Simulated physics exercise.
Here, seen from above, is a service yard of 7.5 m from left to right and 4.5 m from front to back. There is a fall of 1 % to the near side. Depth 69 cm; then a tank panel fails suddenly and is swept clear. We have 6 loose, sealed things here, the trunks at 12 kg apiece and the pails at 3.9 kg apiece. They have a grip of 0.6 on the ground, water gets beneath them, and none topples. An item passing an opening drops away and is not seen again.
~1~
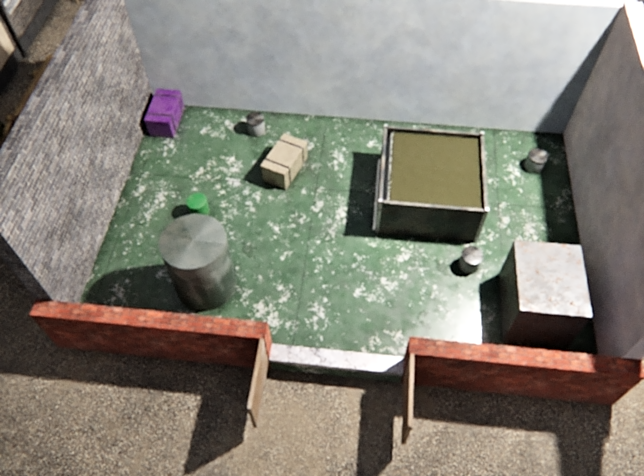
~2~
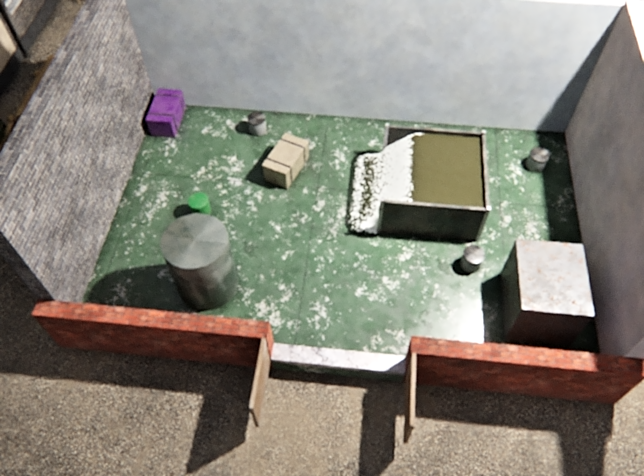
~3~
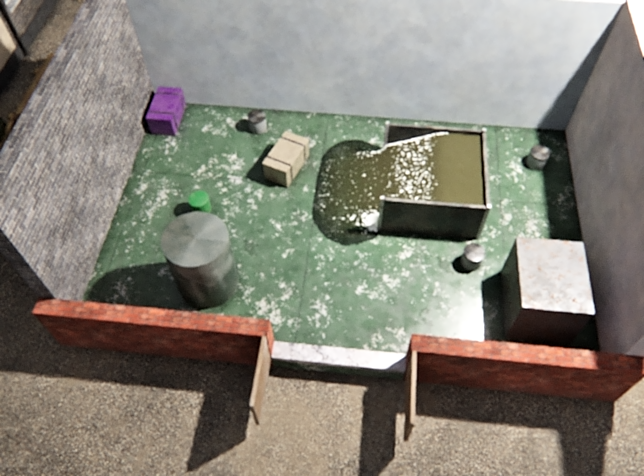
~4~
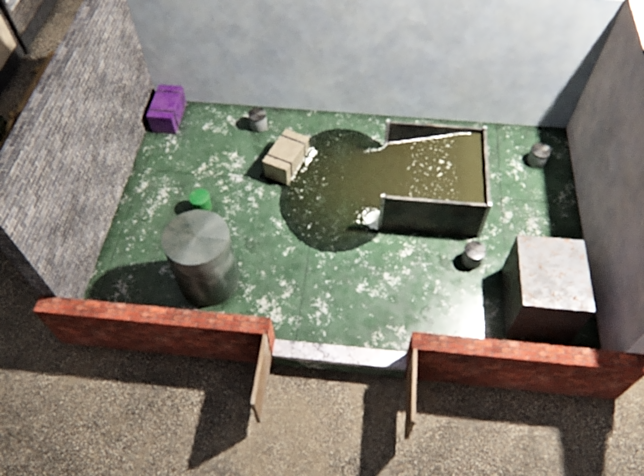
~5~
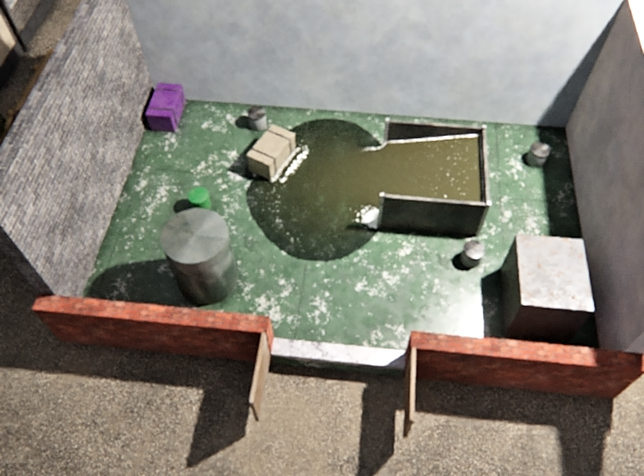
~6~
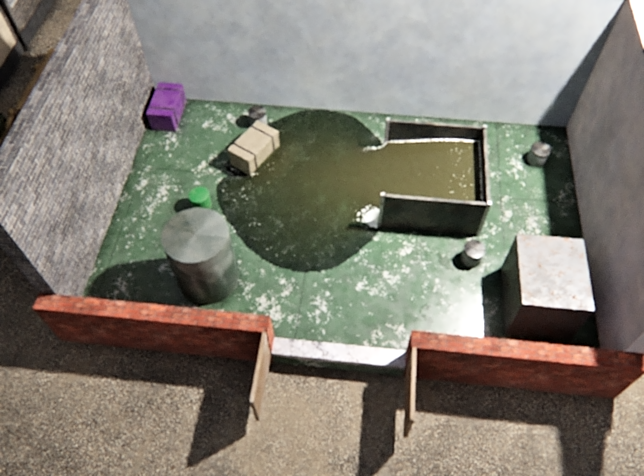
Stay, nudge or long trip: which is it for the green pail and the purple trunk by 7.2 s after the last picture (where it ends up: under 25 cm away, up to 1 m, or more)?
By the end, the green pail is taken a long way and the purple trunk is taken a long way.
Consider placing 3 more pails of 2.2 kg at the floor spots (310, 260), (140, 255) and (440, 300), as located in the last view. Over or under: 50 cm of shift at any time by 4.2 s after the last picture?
First outside the limit, then outside the limit, then inside the limit.
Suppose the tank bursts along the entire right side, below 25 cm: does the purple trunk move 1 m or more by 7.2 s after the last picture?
Under that change, the purple trunk covers a big distance.
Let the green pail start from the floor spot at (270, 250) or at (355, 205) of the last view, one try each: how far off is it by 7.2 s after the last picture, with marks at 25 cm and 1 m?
In that order: It goes a long way; it goes a long way.
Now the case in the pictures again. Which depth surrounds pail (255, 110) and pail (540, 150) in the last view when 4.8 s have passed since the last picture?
About 6 and 0 cm.
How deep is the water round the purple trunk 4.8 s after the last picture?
I'd say around 8 cm.
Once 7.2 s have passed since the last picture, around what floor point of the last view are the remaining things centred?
Roughly at (378, 228).
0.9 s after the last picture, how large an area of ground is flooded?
At that time the wet patch spans about 18 m2.
Then, 0.9 s after the last picture the green pail is near (117, 213), 1.3 m from its start, aground; the purple trunk is near (161, 97), 0.1 m from its start, aground; 0 of 6 are out; 1 afloat.
Then, 2.8 s after the last picture the green pail is near (154, 298), 1.9 m from its start, afloat; the purple trunk is near (167, 115), 0.5 m from its start, afloat; 0 of 6 are out; 4 afloat.
Then, 4.8 s after the last picture the green pail is near (352, 288), 2.9 m from its start, afloat; the purple trunk is near (185, 187), 2.1 m from its start, afloat; 0 of 6 are out; 4 afloat.
Then, 7.2 s after the last picture the green pail is near (471, 301), 4.5 m from its start, afloat; the purple trunk is near (259, 236), 3.5 m from its start, afloat; 0 of 6 are out; 4 afloat.
